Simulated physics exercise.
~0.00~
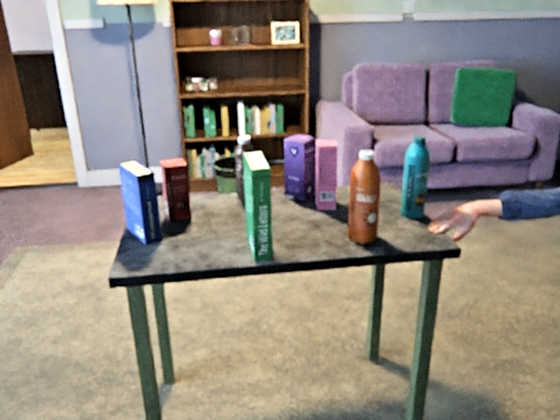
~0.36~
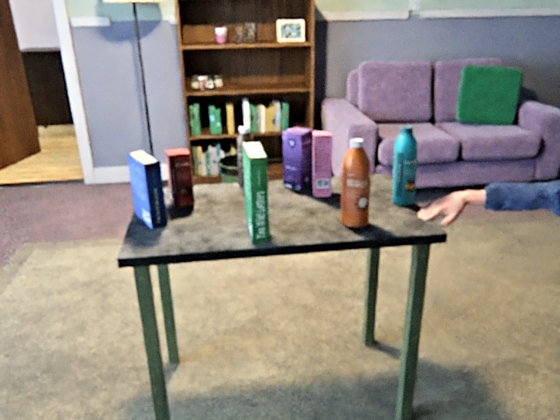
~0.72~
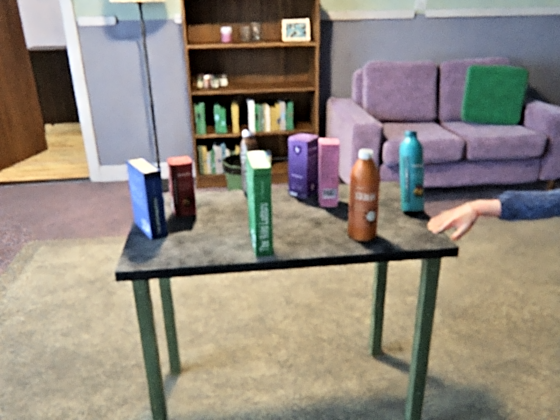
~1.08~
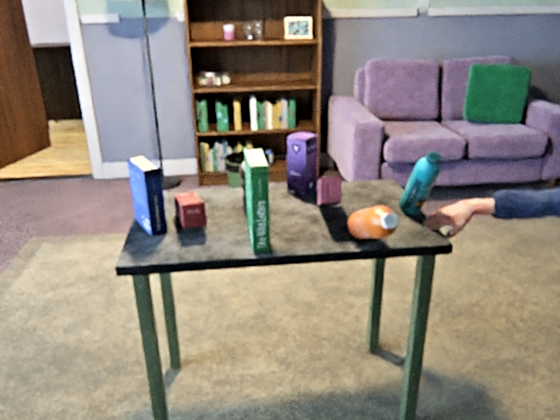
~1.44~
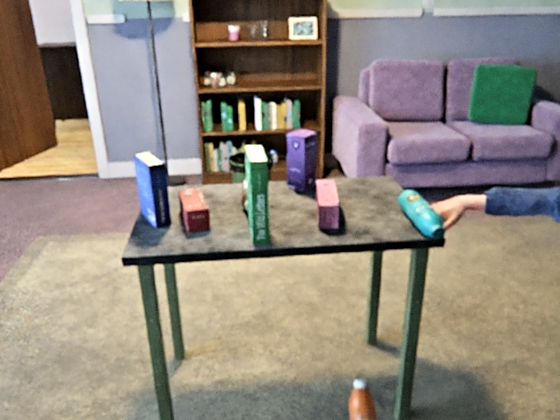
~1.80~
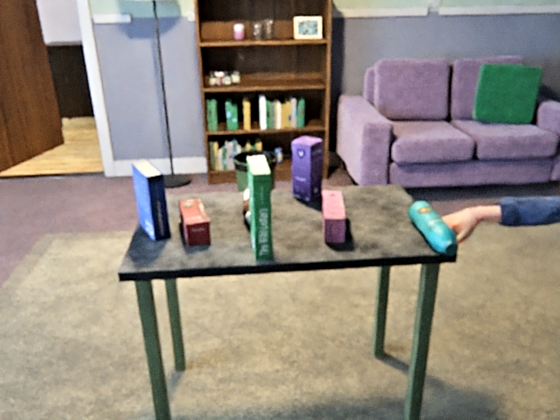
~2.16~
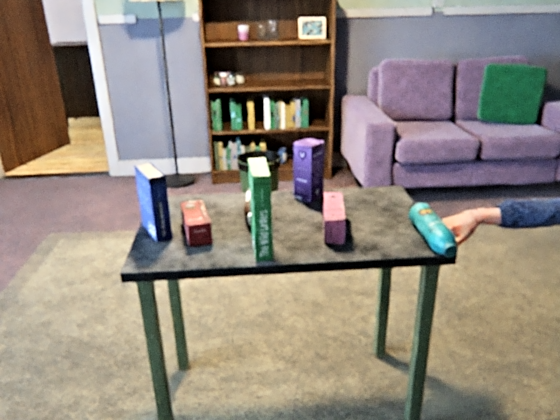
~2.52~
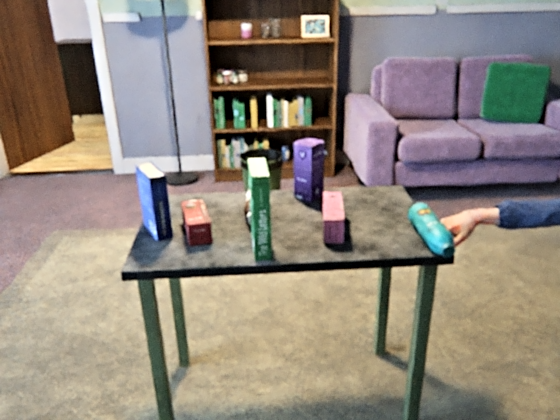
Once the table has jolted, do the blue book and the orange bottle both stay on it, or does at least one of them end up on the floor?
The blue book stays standing on the table, but the orange bottle tips over and drops to the floor.
Living room with a small table jolting, cartons and bottles toppling, an orange bottle dropping to the floor, three items still standing.
